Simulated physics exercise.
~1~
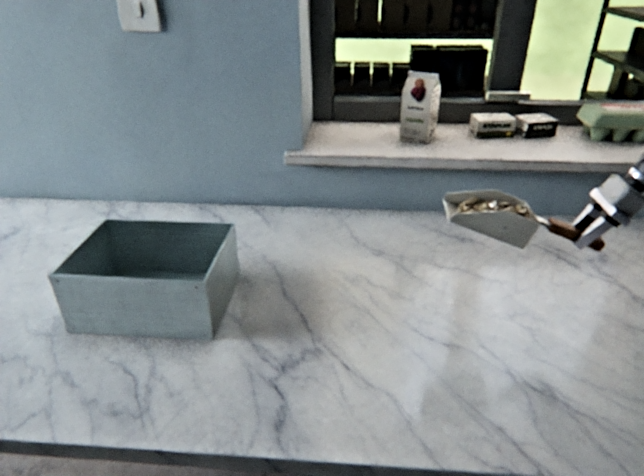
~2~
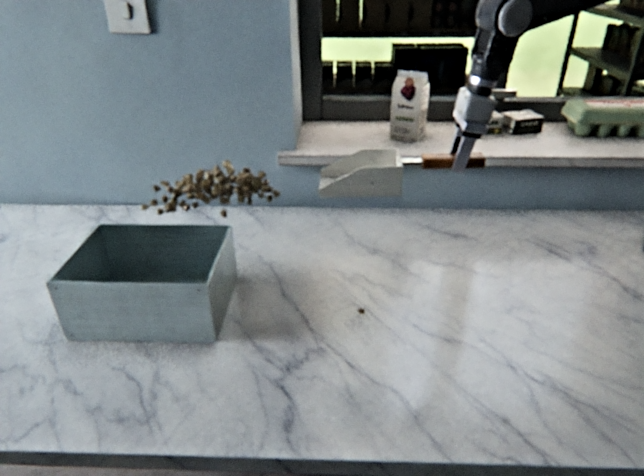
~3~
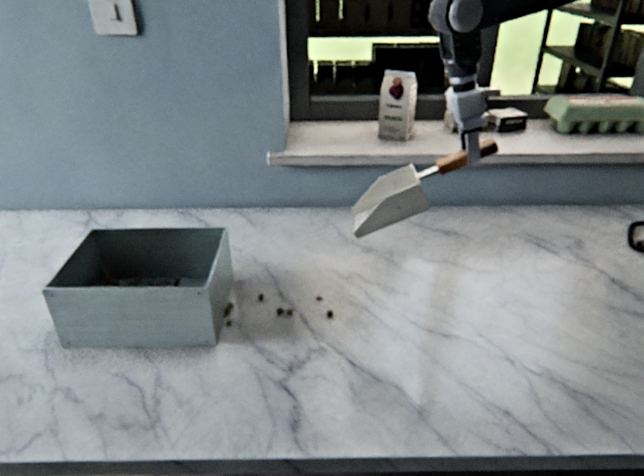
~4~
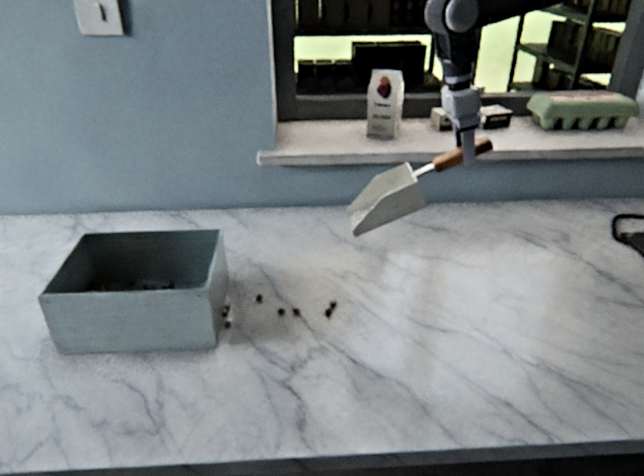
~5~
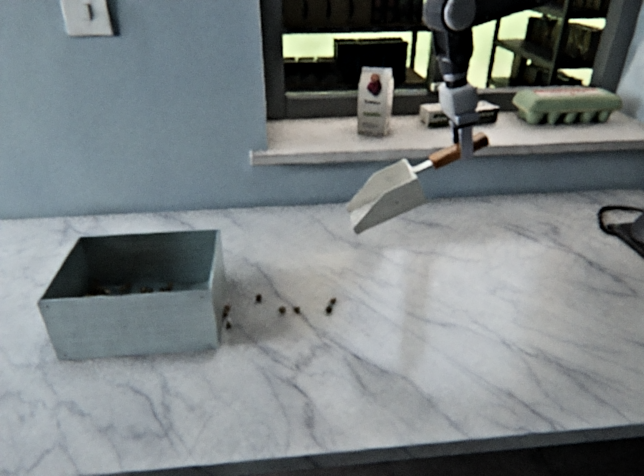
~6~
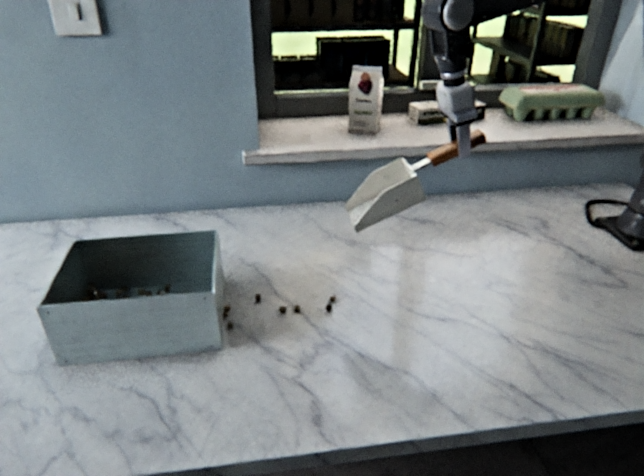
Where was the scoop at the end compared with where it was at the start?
It ended up farther to the left and slightly higher in view than where it started.
